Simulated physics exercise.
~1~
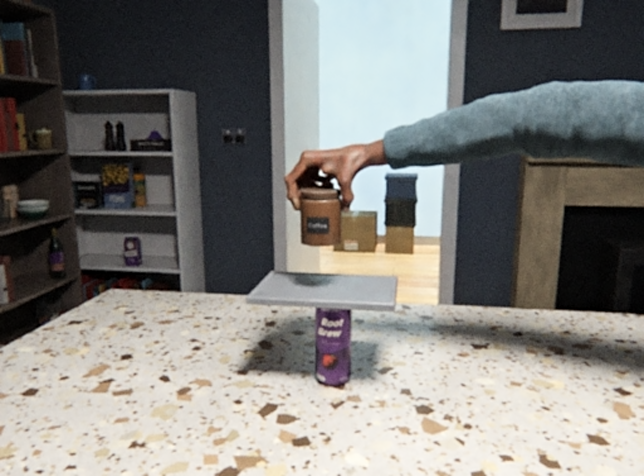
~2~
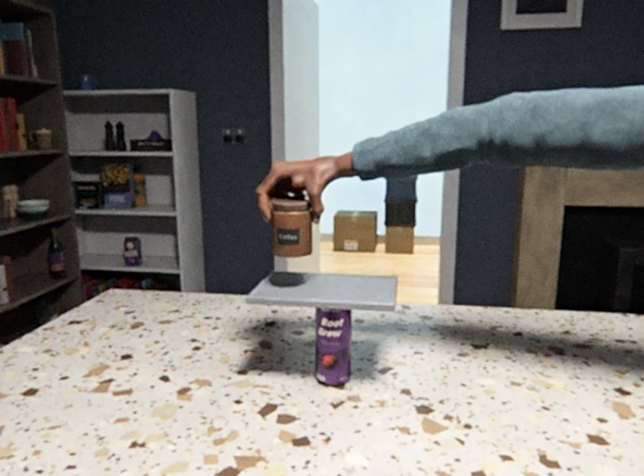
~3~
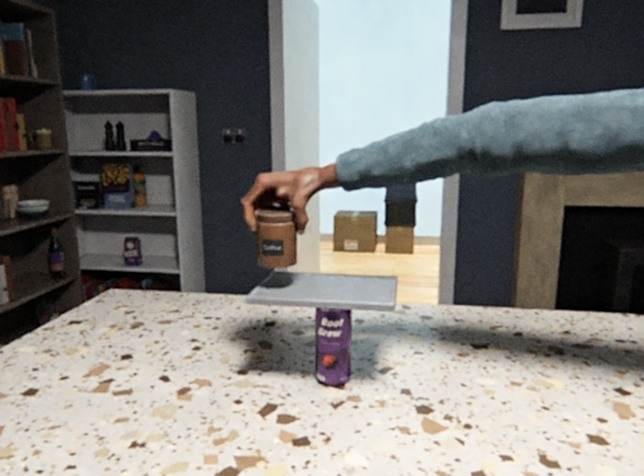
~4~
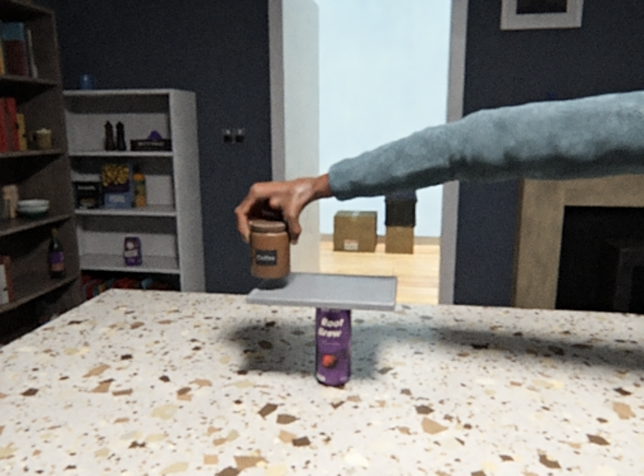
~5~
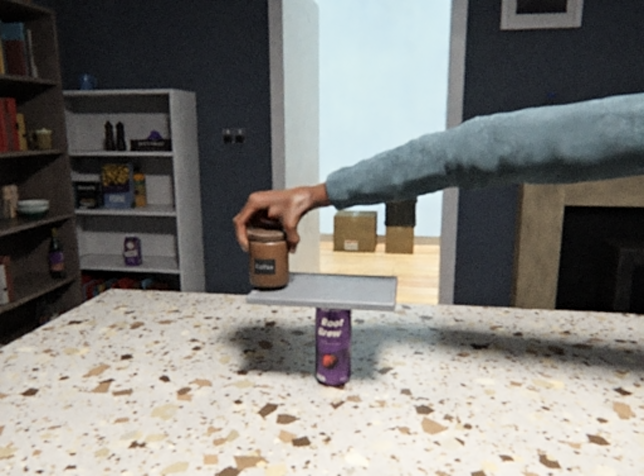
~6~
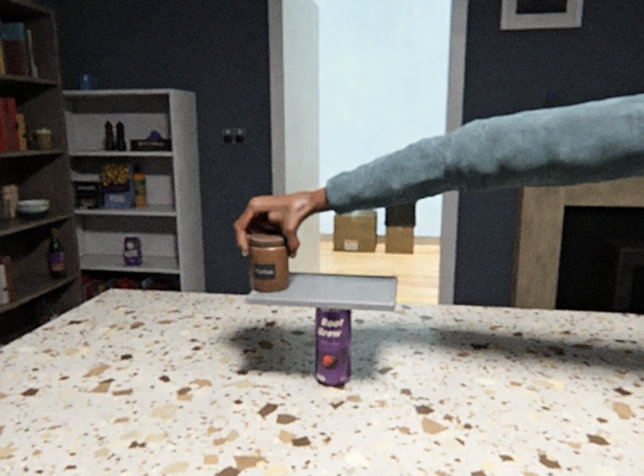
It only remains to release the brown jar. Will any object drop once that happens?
Yes.
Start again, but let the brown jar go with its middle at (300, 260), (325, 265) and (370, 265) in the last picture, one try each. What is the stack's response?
The stack tumbles down the first time, remains standing the second time, and tumbles down the third time.
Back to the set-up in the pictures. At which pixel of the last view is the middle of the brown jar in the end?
In the final view it sits at roughly (230, 361).
Then, 0.30 s on from there, brown jar now fallen; grey lid turned 51° from how it was put.
Then, 0.40 s on from there, grey lid now fallen.
Then, 0.50 s on from there, things are still on the move.
Then, 0.70 s on from there, as before.
In the end, fallen, grey lid and brown jar; purple can unmoved. At the end, from the last picture's camera, brown jar near (230, 361). The stack comes apart.
